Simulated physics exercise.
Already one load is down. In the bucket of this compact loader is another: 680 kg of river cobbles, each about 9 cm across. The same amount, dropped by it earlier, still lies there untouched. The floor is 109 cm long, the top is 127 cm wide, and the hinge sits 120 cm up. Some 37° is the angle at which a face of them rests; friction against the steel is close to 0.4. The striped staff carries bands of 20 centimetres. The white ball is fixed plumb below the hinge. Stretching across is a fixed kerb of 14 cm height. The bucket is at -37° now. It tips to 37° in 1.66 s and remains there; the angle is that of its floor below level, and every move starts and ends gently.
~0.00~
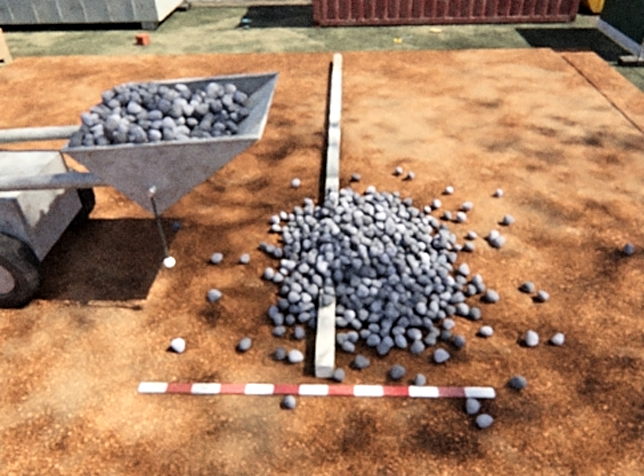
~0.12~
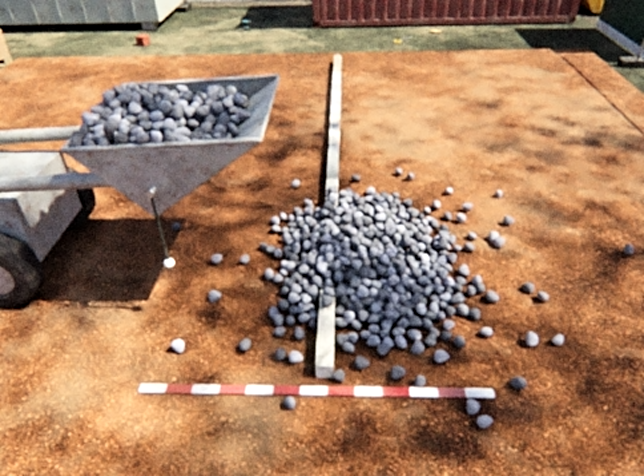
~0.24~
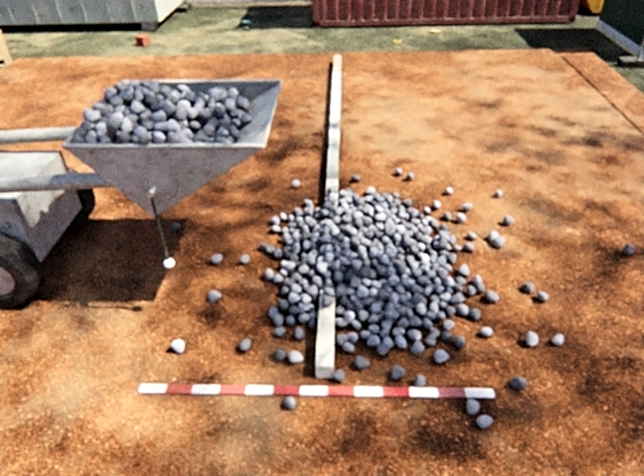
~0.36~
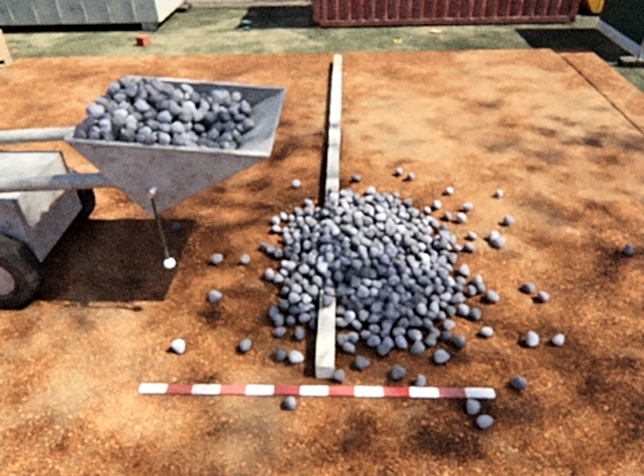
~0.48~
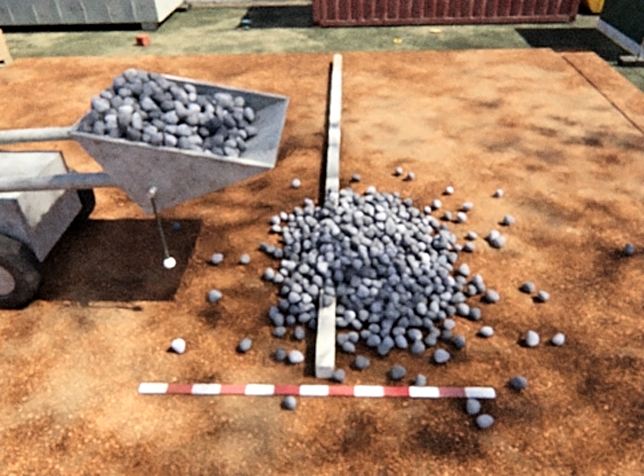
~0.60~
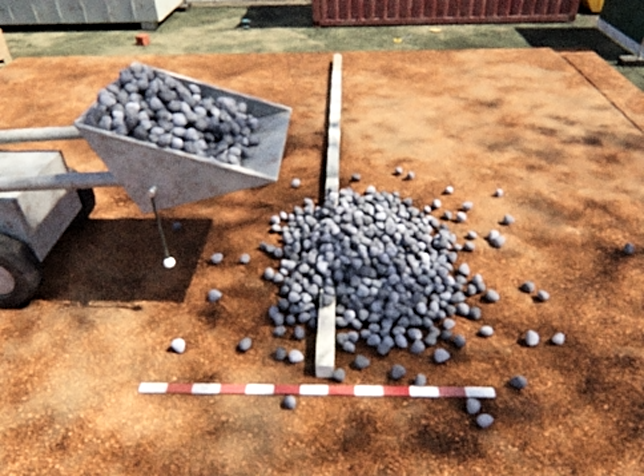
On a patch of rust-brown ground dappled with shadow, seen from above at an angle, containers stand along the far edge. A grey metal bucket full of blue-grey stones juts in from the left, beside a loose heap of similar stones lying across a pale kerb, behind a red-and-white staff. The bucket slowly tilts forward, its stones shifting slightly inside, while the heap and the camera stay still.
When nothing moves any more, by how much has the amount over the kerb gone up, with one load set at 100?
It has gone up by about 12 per cent of a load.
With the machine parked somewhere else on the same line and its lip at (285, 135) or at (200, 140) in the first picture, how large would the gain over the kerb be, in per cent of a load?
Roughly 30 and 0 per cent, in that order.
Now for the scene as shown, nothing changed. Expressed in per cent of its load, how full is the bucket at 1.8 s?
Reading: Near 45 % of the load.
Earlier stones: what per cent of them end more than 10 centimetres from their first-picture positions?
Near 5 per cent, I reckon.
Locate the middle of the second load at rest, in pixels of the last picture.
Roughly at (290, 247) in the last picture.
After 1.2 s the floor is at 25°; in per cent of one load, 98 in the bucket, 27 on this side of the kerb, 75 over the kerb; the foremost stones are at (530, 253).
After 1.8 s the floor is at 37°; in per cent of one load, 45 in the bucket, 79 on this side of the kerb, 76 over the kerb; the foremost stones are at (530, 253).
After 2.1 s the floor is at 37°; in per cent of one load, 11 in the bucket, 106 on this side of the kerb, 83 over the kerb; the foremost stones are at (530, 253).
After 4.9 s the floor is at 37°; in per cent of one load, 0 in the bucket, 113 on this side of the kerb, 87 over the kerb; the foremost stones are at (530, 253). Net gain over the kerb, 12.
